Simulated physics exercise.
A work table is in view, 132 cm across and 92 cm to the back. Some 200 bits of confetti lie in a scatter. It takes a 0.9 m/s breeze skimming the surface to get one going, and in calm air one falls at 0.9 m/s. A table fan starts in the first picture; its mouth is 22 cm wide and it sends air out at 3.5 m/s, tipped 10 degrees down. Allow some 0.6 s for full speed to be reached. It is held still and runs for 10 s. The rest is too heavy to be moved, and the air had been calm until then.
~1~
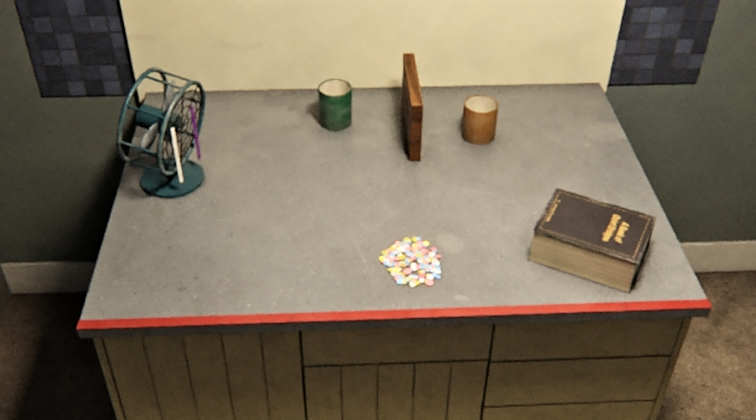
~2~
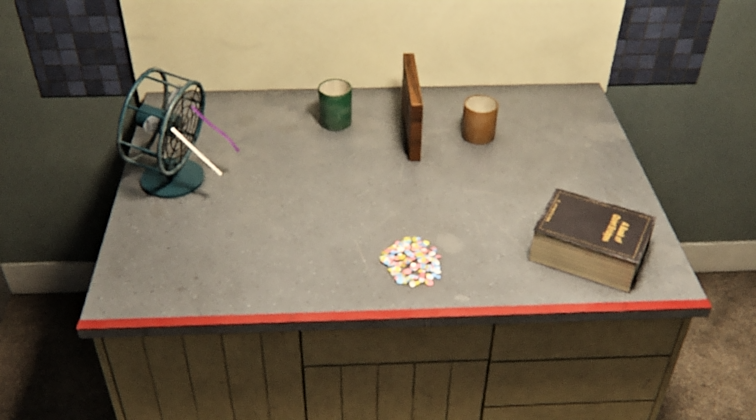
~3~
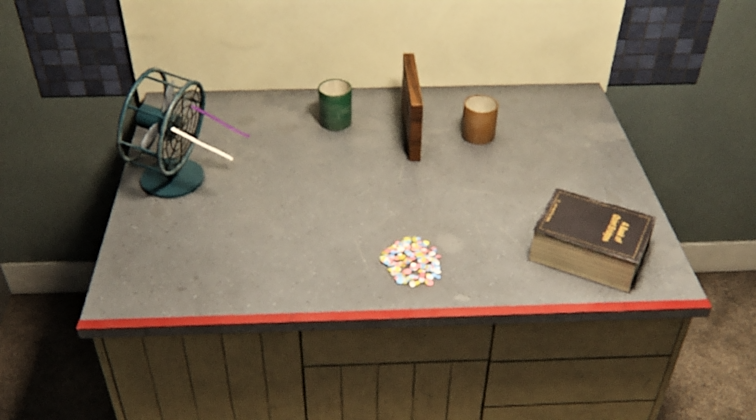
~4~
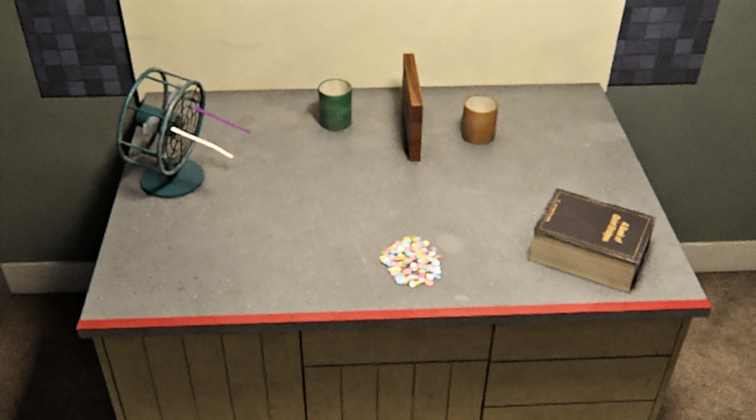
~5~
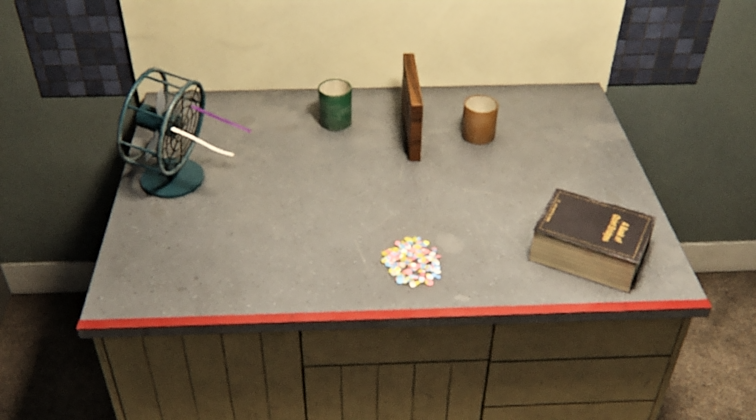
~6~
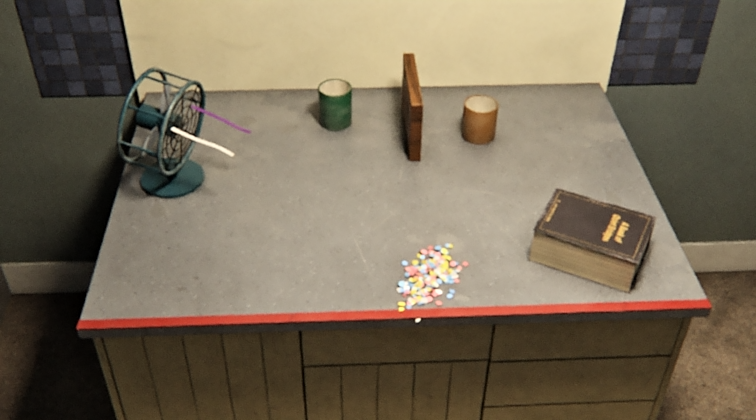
A small pile of multicoloured confetti lies near the red front edge of a grey work table, seen from above and in front by a still camera. A teal fan with white and purple streamers stands at left, with a green cup, brown board, orange-brown cup and dark book across to the right. The streamers lift and stream rightward, then most of the confetti shifts right and forward, scattering loosely.
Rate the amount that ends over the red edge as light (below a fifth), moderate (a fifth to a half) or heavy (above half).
Heavy.
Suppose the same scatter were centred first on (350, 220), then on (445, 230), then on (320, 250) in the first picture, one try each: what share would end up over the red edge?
In turn: 60 per cent, 50 per cent, 100 per cent.
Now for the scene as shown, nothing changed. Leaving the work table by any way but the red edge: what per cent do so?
That lands at some 0 %.
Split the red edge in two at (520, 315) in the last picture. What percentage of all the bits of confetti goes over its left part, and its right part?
Estimate: Left ~ 90 %; right ~ 10 %.
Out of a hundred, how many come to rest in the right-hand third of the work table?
It comes out near 0 in a hundred.
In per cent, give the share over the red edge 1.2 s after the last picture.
I'd put it at some 100 %.
Then, 1.2 s after the last picture the count stands so, 100 % are over the red edge.
Then, 2.4 s after the last picture the count stands so, 100 % are over the red edge.
Then, 4.7 s after the last picture the count stands so, 100 % are over the red edge.
Then, 9.2 s after the last picture, at the end, 100 % are over the red edge.
